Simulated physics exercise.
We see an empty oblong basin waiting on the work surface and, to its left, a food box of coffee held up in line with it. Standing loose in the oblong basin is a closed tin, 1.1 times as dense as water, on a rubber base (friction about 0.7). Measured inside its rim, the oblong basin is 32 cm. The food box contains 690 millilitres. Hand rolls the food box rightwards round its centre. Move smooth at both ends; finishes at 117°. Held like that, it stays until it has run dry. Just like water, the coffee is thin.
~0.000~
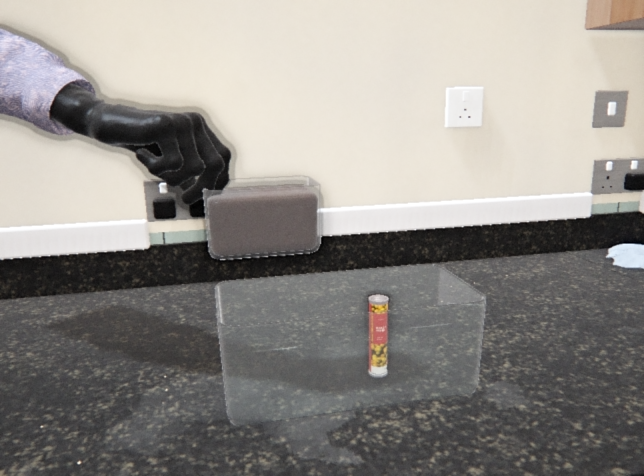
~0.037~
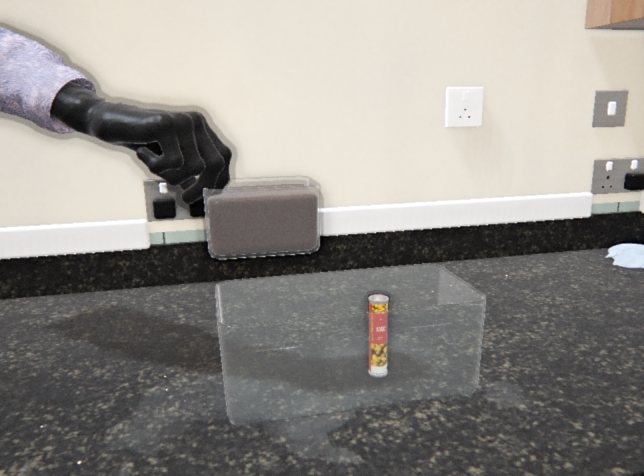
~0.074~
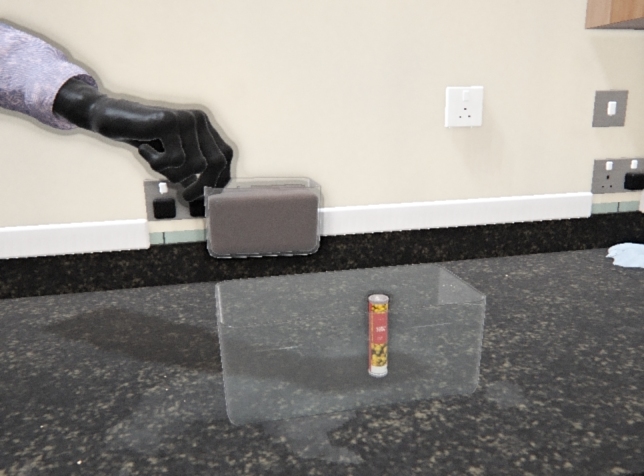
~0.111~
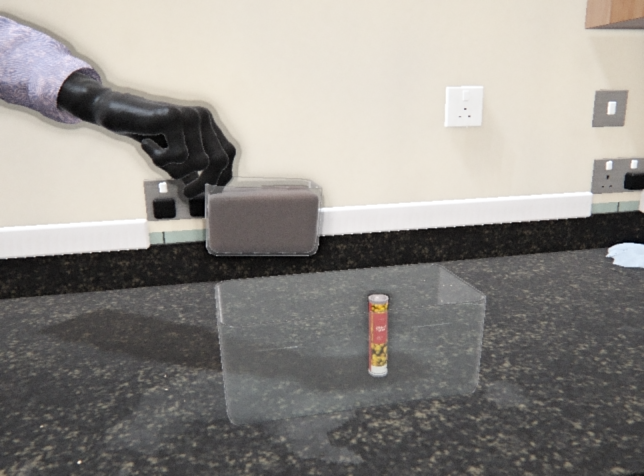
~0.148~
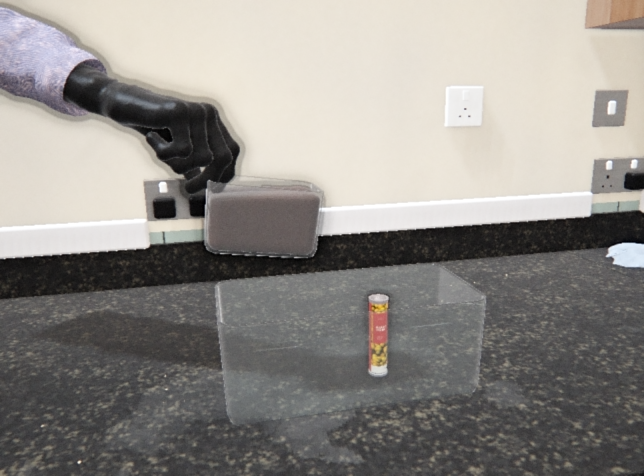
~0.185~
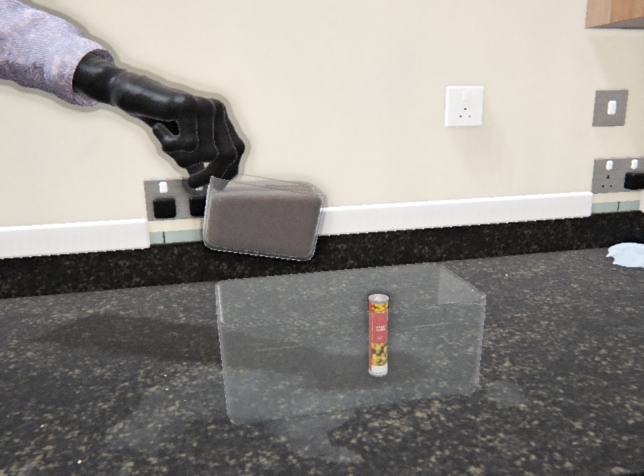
A black-gloved hand holds a clear-edged box of brown liquid upright above a dark speckled worktop, behind and left of an empty transparent basin with a small red-and-yellow tin standing inside. The hand slowly tilts the box slightly to the right, while the basin and tin stay still.
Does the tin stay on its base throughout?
Odds are it is tipped over.
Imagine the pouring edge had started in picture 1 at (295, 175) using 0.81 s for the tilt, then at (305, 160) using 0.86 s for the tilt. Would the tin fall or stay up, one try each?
Try 1: Still standing; try 2: Tipped over.
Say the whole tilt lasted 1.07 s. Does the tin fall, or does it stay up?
Outcome - the tin comes down.
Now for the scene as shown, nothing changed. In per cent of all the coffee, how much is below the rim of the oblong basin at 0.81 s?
I reckon close to 90 per cent.
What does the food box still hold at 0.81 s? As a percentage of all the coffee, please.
Close to 5 in a hundred.
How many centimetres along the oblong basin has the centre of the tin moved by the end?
Roughly 6.0 cm.
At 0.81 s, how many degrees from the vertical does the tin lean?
Tilt: Around 30°.
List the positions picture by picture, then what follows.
In the first frame, it leans 0°; its right rim is at (314, 182); the coffee meets the walls at (206, 195) and (312, 190); the oblong basin's rim runs from (218, 304) to (461, 281); the tin's top is at (379, 302).
In the second frame, it leans 1°; its right rim is at (314, 182); the coffee meets the walls at (208, 195) and (312, 190).
In the third frame, it leans 2°; its right rim is at (315, 183); the coffee meets the walls at (207, 195) and (312, 190).
In the fourth frame, it leans 4°; its right rim is at (316, 186); the coffee meets the walls at (209, 194) and (313, 191).
In the fifth frame, it leans 8°; its right rim is at (317, 189); the coffee meets the walls at (208, 194) and (314, 191).
In the sixth frame, it leans 12°; its right rim is at (319, 193); the coffee meets the walls at (211, 194) and (317, 192).
By 0.55 s the tilt is 79° and 47 per cent is still to pour; the tin stands where it began.
By 0.81 s the tilt is 115° and 5 per cent is still to pour; the tin leans 31°.
By 1.09 s the tilt is 117° and 0 per cent is still to pour; the tin lies on its side.
By 1.39 s the tilt is 117° and 0 per cent is still to pour; the tin lies on its side.
At rest the tin lies on its side.
